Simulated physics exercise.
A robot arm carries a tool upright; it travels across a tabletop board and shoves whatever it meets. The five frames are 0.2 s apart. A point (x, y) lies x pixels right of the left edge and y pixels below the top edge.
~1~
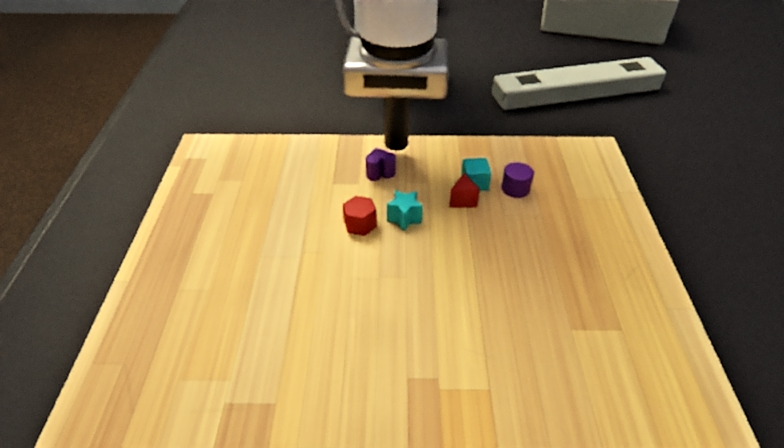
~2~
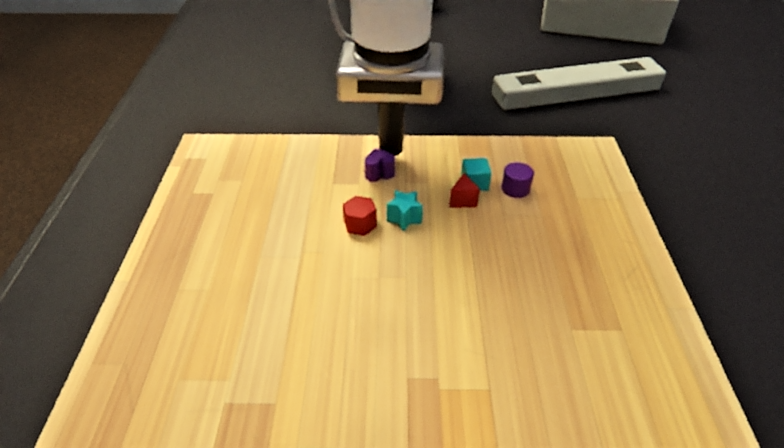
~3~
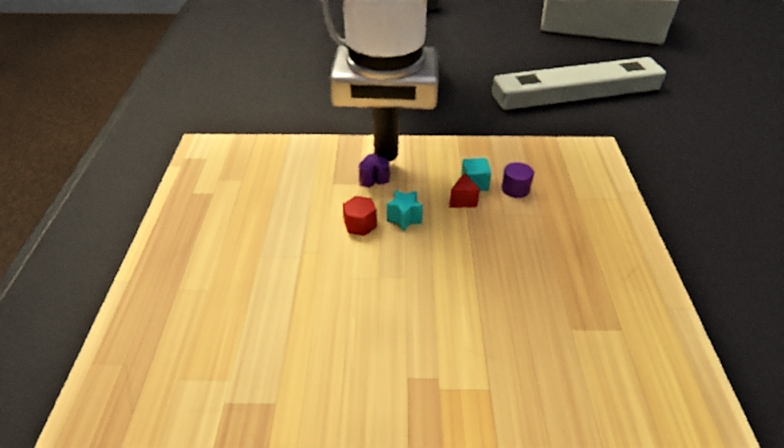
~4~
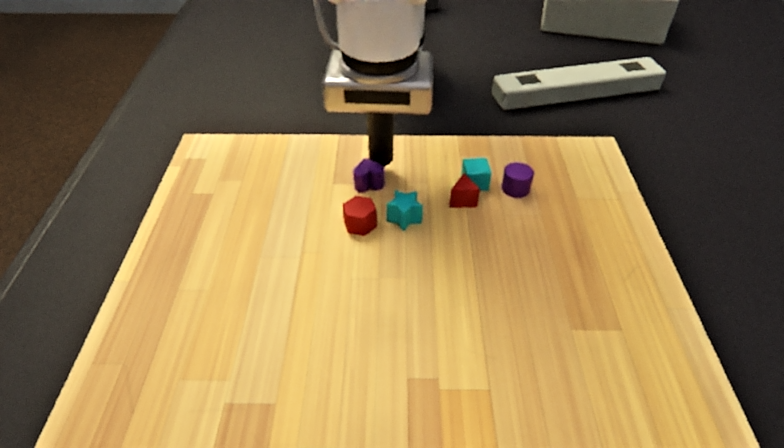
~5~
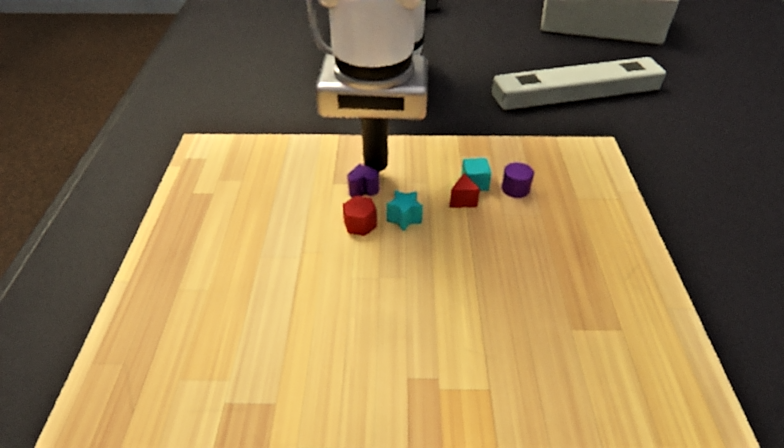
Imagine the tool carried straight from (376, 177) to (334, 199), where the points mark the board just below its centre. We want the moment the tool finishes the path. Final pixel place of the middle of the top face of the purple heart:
Its top middle will sit at (329, 198).
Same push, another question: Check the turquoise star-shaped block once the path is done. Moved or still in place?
Left in place.
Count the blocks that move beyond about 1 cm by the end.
The number of blocks that move over 1 cm is one.
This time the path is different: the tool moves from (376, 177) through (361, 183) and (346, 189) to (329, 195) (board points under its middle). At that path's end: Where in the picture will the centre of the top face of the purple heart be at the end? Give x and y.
It will likely be found at (333, 193).
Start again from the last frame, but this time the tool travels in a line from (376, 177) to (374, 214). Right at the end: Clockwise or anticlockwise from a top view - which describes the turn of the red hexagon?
I'd predict that, seen from above, the red hexagon rotates counter-clockwise.
What follows on the original path. Halfway along, tool (354, 176); purple heart (343, 185), turned 20° anticlockwise.
At the end, tool (333, 187); red hexagon still; purple heart (329, 198), turned 40° anticlockwise; turquoise star-shaped block still.
